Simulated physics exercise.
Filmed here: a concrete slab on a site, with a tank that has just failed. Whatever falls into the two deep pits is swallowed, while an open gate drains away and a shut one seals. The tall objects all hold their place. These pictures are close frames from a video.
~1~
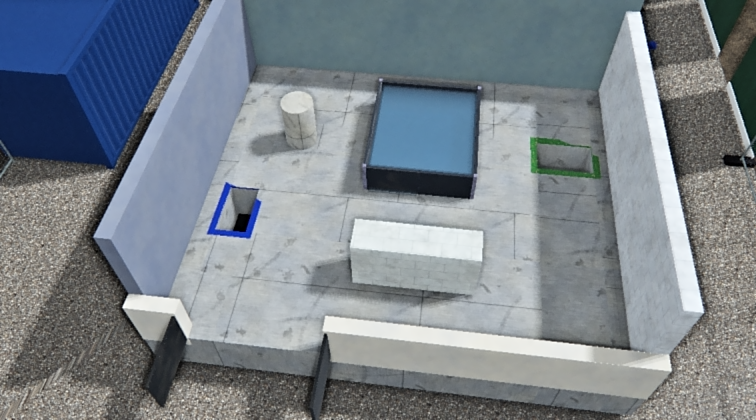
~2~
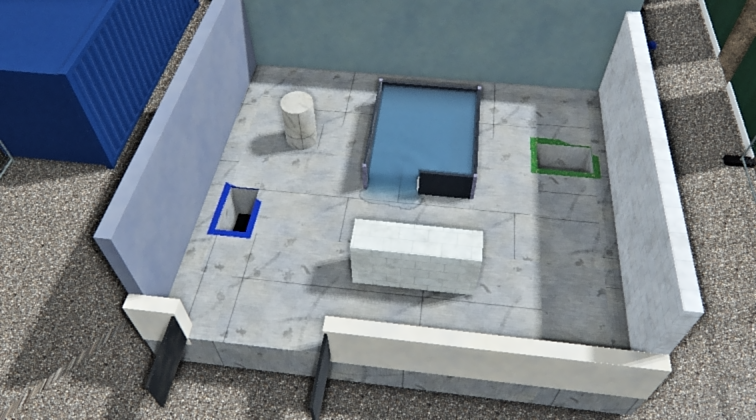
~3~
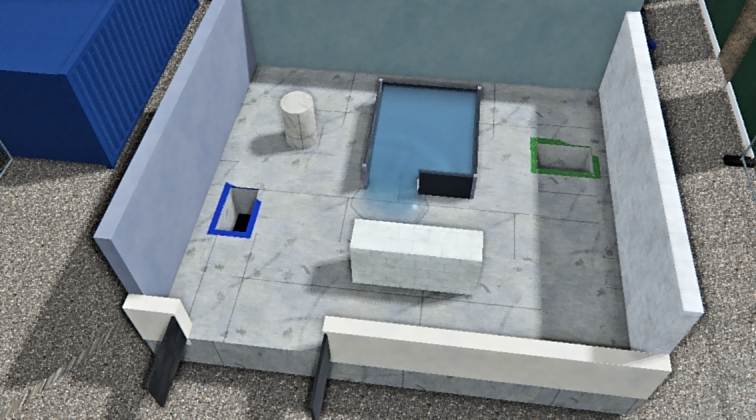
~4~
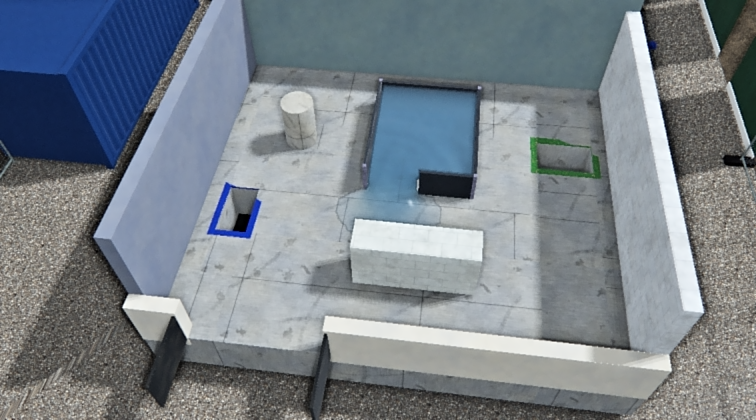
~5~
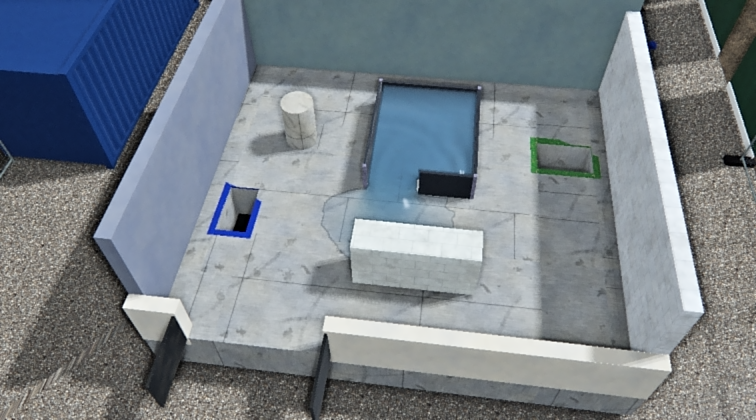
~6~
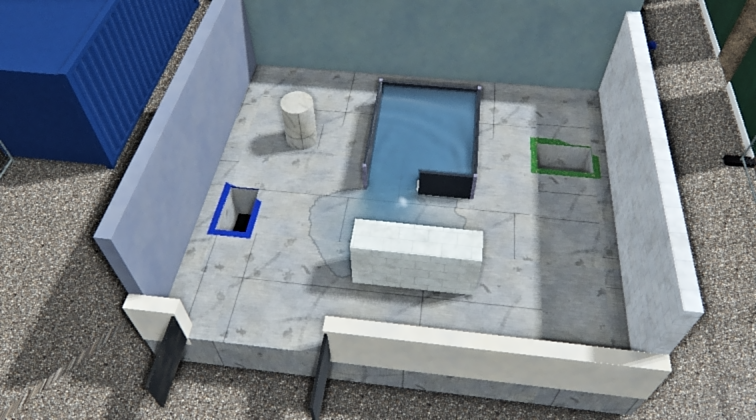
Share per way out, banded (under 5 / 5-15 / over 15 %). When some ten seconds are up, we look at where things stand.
The gate passes fifteen per cent. The green pit lies in the five-to-fifteen range. The blue pit lies in the five-to-fifteen range.
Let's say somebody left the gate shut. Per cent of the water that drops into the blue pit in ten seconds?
Blue 20 %.
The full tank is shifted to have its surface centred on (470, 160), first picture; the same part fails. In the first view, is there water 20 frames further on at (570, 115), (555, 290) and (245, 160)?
Spot 1 unwetted, spot 2 wetted, spot 3 wetted.
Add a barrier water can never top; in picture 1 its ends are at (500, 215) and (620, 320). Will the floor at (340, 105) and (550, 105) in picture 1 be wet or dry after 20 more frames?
Spared, then spared.
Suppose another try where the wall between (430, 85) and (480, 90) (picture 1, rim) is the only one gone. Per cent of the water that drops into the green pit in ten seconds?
Per cent to green: 30.
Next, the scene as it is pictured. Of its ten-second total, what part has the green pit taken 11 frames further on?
By then roughly 0 percent of the ten-second total is in.
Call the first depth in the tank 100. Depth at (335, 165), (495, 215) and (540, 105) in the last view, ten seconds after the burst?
In order: Roughly 0, 4 and 2 in a hundred.
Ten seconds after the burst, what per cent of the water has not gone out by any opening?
Around 58 parts in a hundred.
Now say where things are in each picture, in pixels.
The first picture shows the water tank at (425, 128) is whole and still.
In the second picture, the front is at (417, 202), out from the gap at (393, 182).
In the third picture, the front is at a hidden place, out from the gap at (393, 183).
In the fourth picture, water pours out at (393, 184) and has run to a hidden place.
In the fifth picture, the front is at a hidden place, out from the gap at (393, 184).
In the sixth picture, water pours out at (393, 184) and has run to (341, 271).
A moment on, water covers 15 % of the floor; the gate 0 %, the green pit 0 %, the blue pit 0 %.
Next, water covers 30 % of the floor; the gate 2 %, the green pit 0 %, the blue pit 0 %.
Then, water covers 40 % of the floor; the gate 7 %, the green pit 0 %, the blue pit 1 %.
Later, water covers 50 % of the floor; the gate 17 %, the green pit 3 %, the blue pit 4 %.
In the end, water covers 60 % of the floor; the gate 27 %, the green pit 7 %, the blue pit 8 %.
